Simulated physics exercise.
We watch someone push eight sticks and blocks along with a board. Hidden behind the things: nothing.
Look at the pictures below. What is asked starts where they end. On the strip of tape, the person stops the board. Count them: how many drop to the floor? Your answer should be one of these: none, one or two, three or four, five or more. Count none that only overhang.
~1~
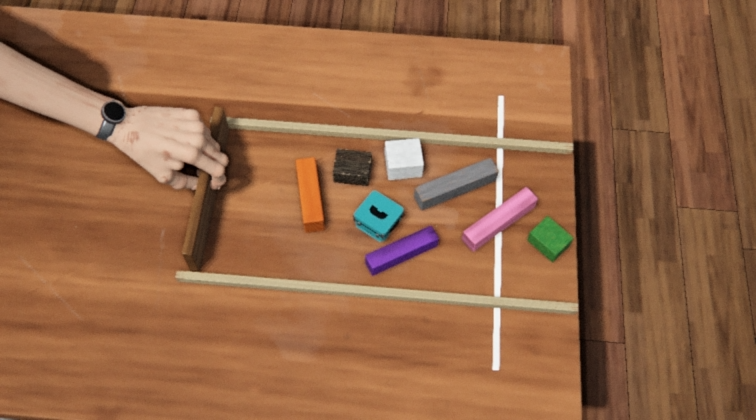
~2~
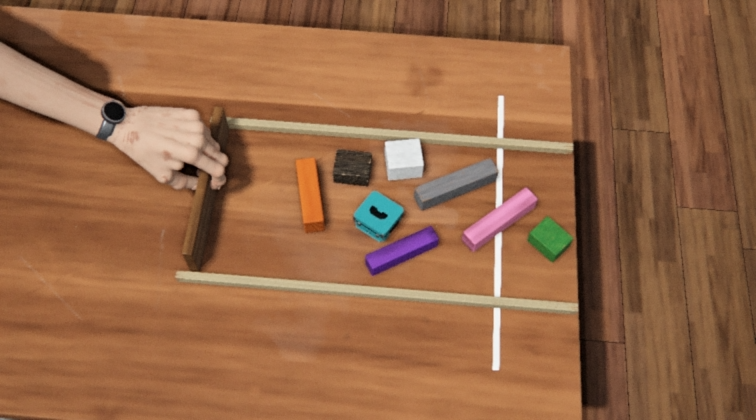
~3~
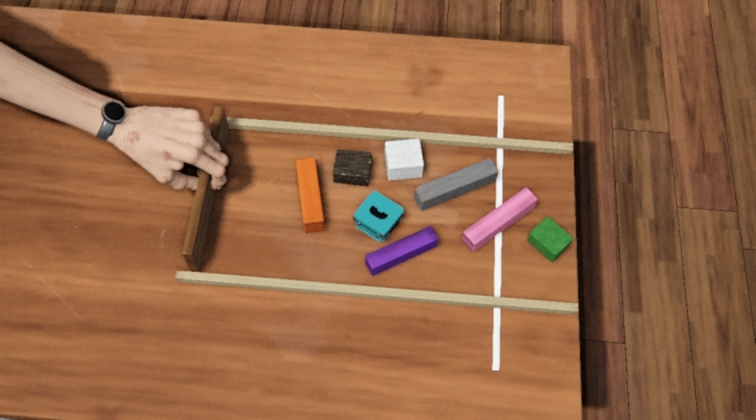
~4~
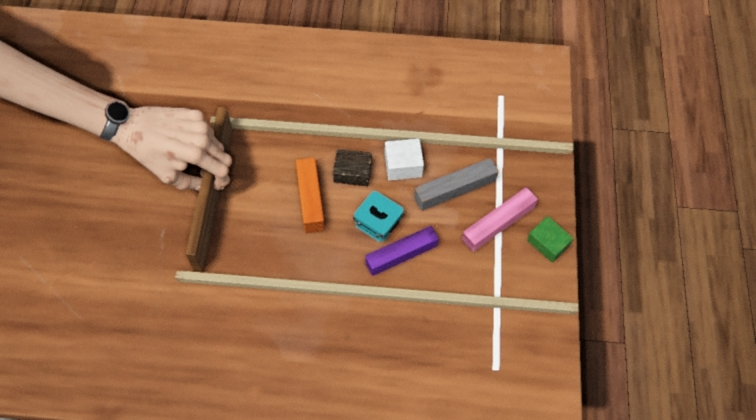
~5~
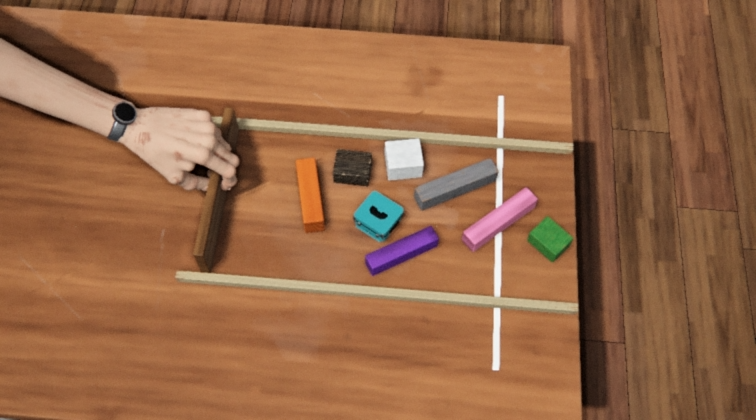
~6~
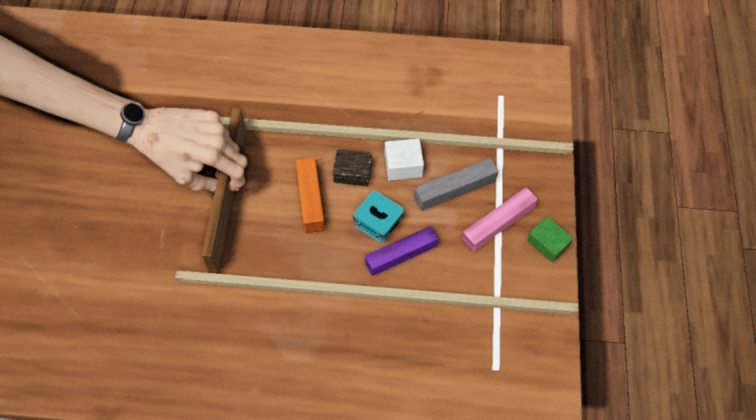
The count is one or two.
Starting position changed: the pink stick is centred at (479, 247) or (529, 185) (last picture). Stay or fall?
Lab note - pink stick, try one keeps its place, try two ends off.
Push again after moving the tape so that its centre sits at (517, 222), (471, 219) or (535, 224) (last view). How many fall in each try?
4, 0, 4.
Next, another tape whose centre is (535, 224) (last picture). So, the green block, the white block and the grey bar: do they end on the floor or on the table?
The green block topples off; the white block topples off; and the grey bar topples off.
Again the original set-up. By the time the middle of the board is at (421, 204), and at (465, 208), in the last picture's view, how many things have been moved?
Note: First position 7; second position 8.
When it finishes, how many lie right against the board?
It adds up to 2.
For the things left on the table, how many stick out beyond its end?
The number overhanging is 2.
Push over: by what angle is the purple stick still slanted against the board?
Near 55 degrees.
A little later, none off yet; green block at rest near (550, 239); pink stick at rest near (500, 219); grey bar at rest near (456, 184).
When it is over, the number that fall off is one or two; down, pink stick and green block.
